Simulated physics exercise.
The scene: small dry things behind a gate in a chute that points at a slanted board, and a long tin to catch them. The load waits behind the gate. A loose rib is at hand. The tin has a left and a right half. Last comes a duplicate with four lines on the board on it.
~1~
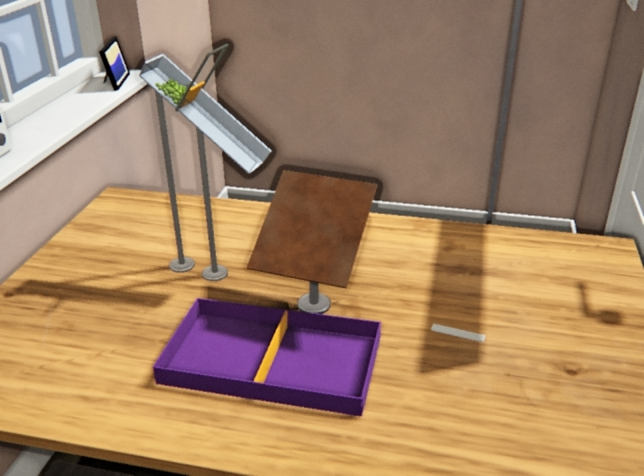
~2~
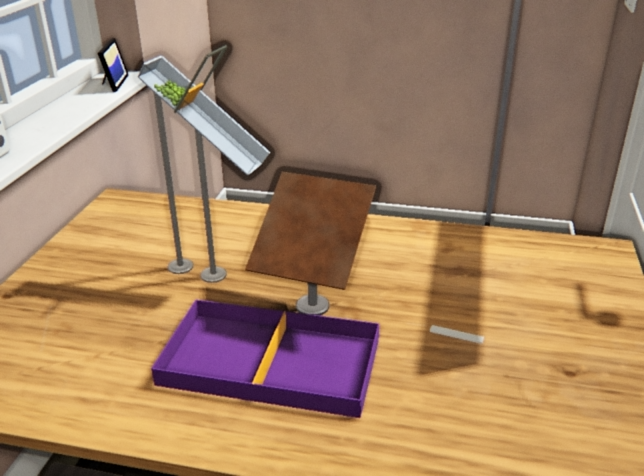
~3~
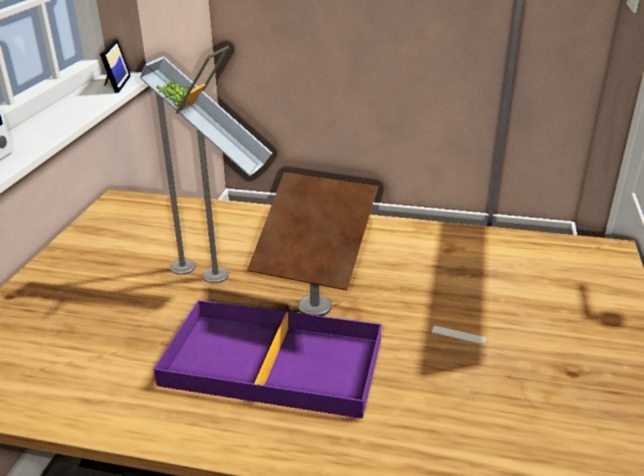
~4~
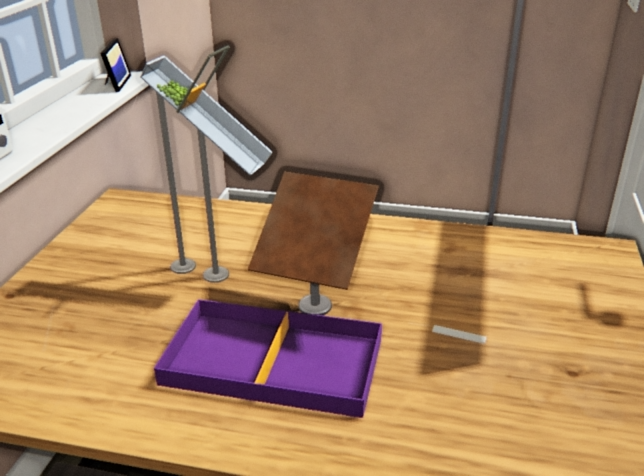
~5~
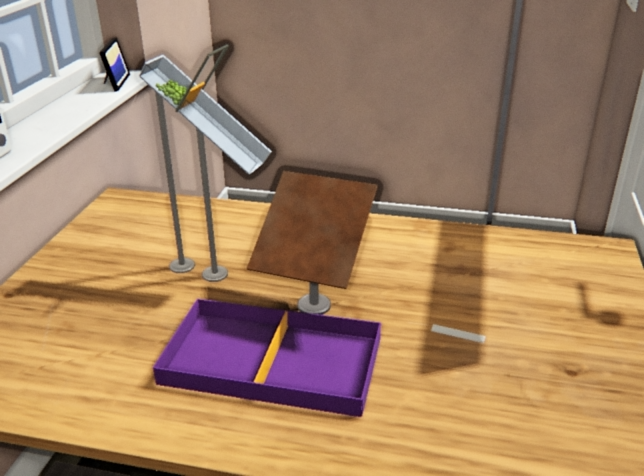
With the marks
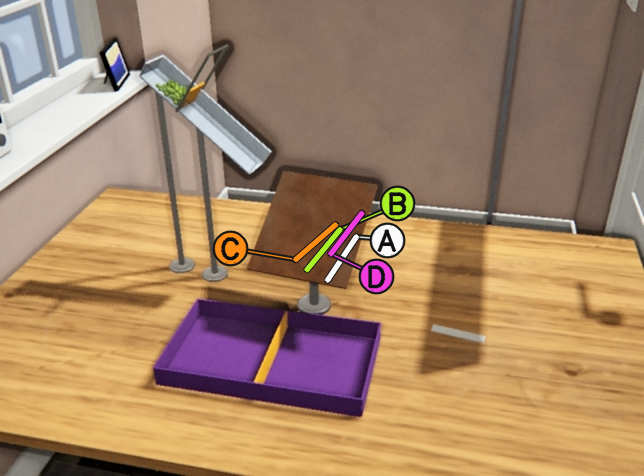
Nothing moves as green peas sit behind a gate in a sloping chute above a purple tin.
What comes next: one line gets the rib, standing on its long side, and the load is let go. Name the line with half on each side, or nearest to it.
Take B.
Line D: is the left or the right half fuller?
Right.
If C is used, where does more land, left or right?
The left half.
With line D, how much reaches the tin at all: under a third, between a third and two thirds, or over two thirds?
Line D gives over two thirds.
On the marked copy, line A from (356, 236) to (327, 280); line B from (340, 229) to (306, 269); line C from (335, 224) to (295, 259); line D from (361, 213) to (330, 253).
With A, of what is caught, a small share in the left half, the bulk in the right.
With B, of what is caught, close to half in the left half, close to half in the right.
With C, of what is caught, all but a few in the left half, a small share in the right.
With D, of what is caught, a small share in the left half, the bulk in the right.
